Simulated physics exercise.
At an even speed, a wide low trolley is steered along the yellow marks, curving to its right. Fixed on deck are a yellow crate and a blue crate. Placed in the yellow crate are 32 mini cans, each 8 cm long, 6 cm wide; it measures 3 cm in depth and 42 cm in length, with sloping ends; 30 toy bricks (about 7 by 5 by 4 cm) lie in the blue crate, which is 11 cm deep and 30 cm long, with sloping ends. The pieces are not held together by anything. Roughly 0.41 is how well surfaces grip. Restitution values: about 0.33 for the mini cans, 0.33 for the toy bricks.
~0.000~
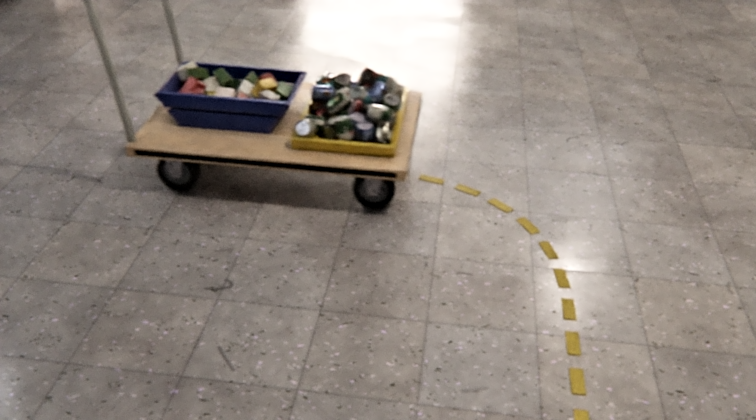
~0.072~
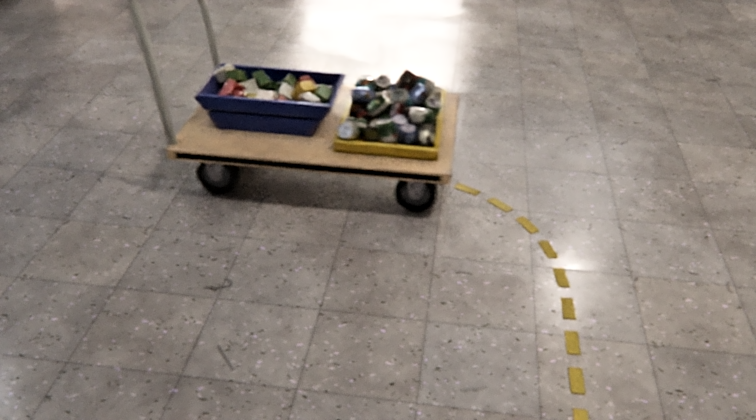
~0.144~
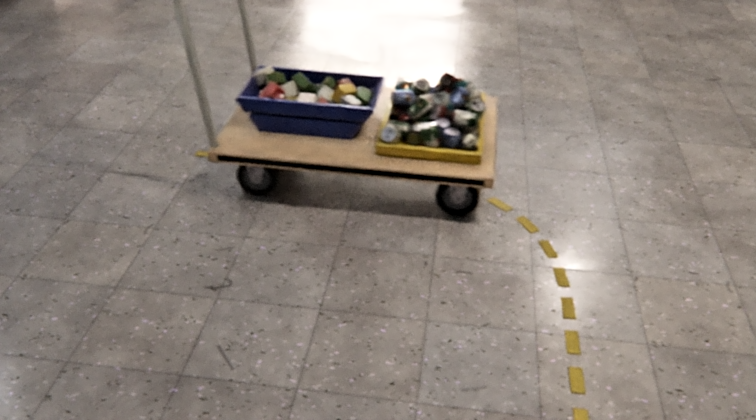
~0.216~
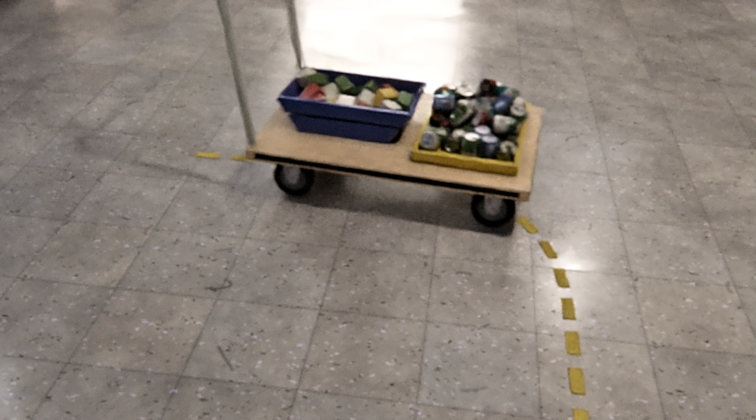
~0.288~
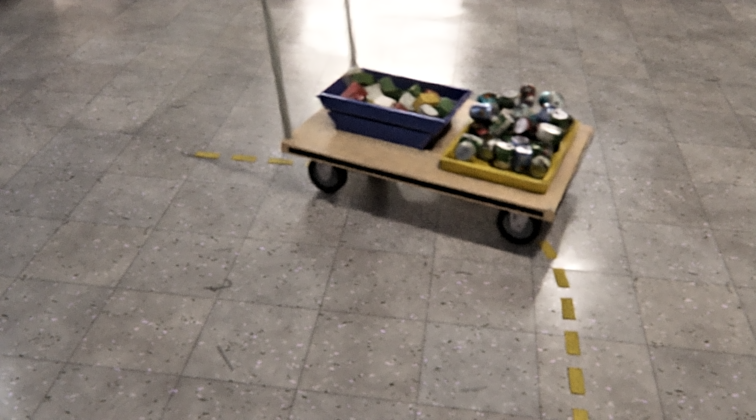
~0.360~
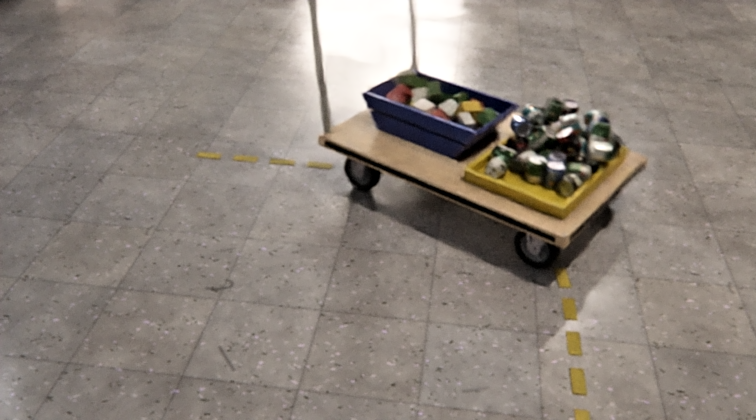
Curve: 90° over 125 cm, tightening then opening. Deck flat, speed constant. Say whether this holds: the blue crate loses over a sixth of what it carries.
Smaller than one sixth.
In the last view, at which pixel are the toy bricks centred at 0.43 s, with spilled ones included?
In the last view they're centred near (475, 119).
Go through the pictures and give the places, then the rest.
In the first frame (we follow the rim corner now nearest the camera, unless another is named), blue crate (by its farthest rim corner) at (183, 62); yellow crate at (393, 145); turned 0°, 0 cm rolled; nothing out yet.
The second frame shows blue crate at (221, 64); yellow crate at (436, 148); turned 0°, 14 cm rolled.
The third frame shows blue crate at (259, 66); yellow crate at (480, 152); turned 1°, 28 cm rolled.
The fourth frame shows blue crate at (304, 67); yellow crate at (517, 163); turned 6°, 43 cm rolled.
The fifth frame shows blue crate at (353, 66); yellow crate at (545, 181); turned 17°, 57 cm rolled.
The sixth frame shows blue crate at (409, 68); yellow crate at (564, 205); turned 31°, 71 cm rolled; 2 out, the lowest can at (596, 120).
After 0.43 s, 4 of 32 out of the yellow crate and 0 of 30 out of the blue crate.
After 0.56 s, 10 of 32 out of the yellow crate and 0 of 30 out of the blue crate.
After 0.75 s, 11 of 32 out of the yellow crate and 0 of 30 out of the blue crate.
Outcome (at 1.20 s), 13 of 32 out of the yellow crate and 0 of 30 out of the blue crate. Asked share, 0 of 30, 0 per cent.
